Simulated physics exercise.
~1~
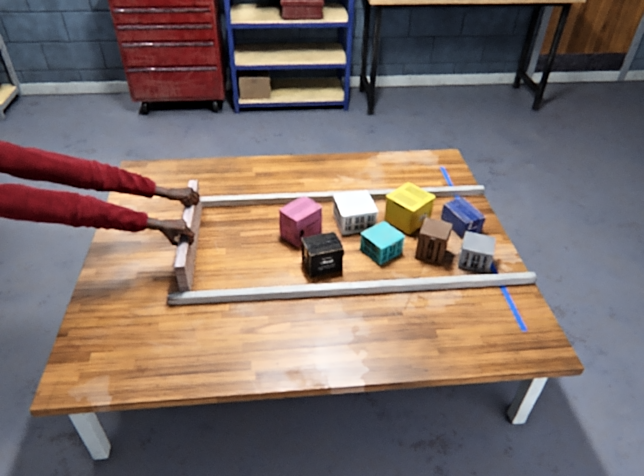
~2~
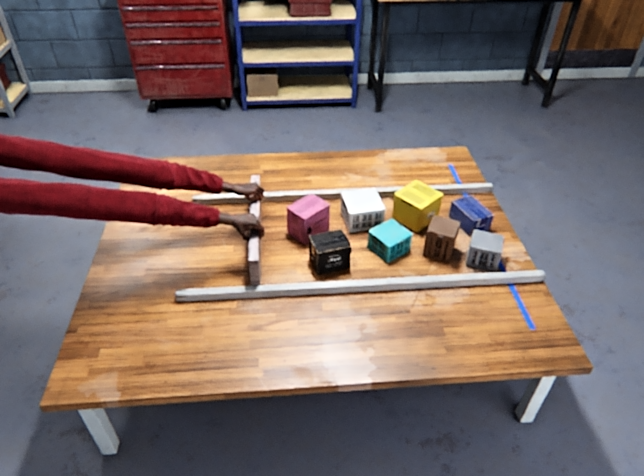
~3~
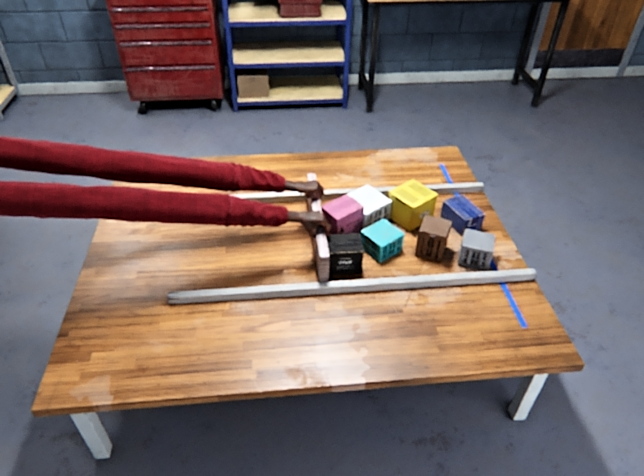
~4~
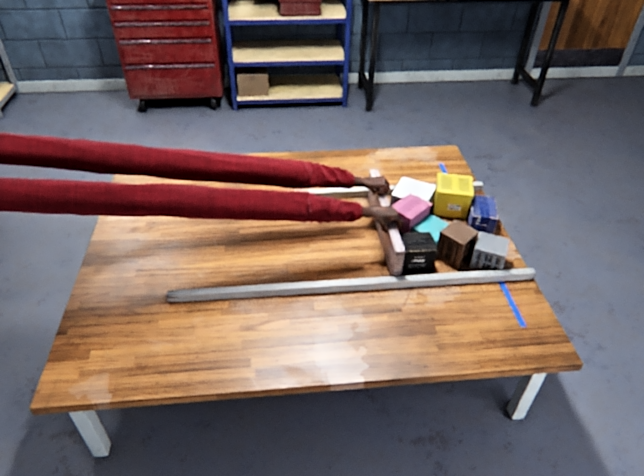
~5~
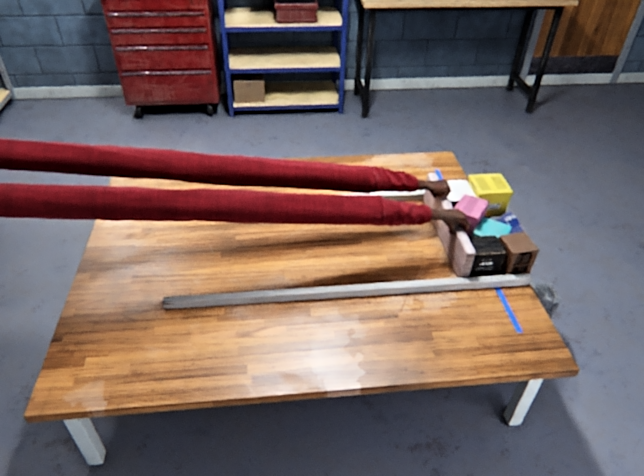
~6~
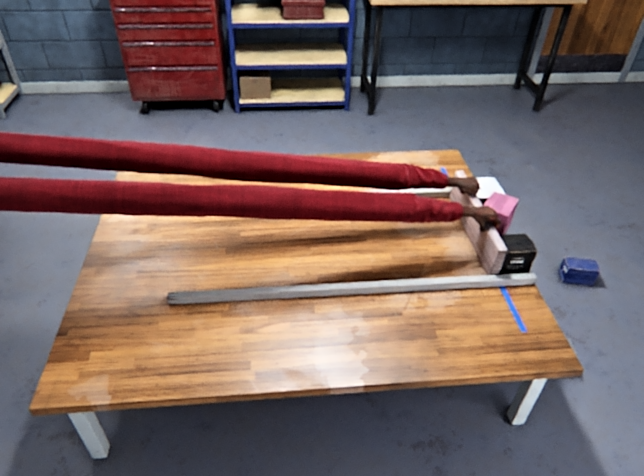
Two red-sleeved arms pushing a plank rightward along a wooden platform, bunching colourful crates together and sending five off the end.
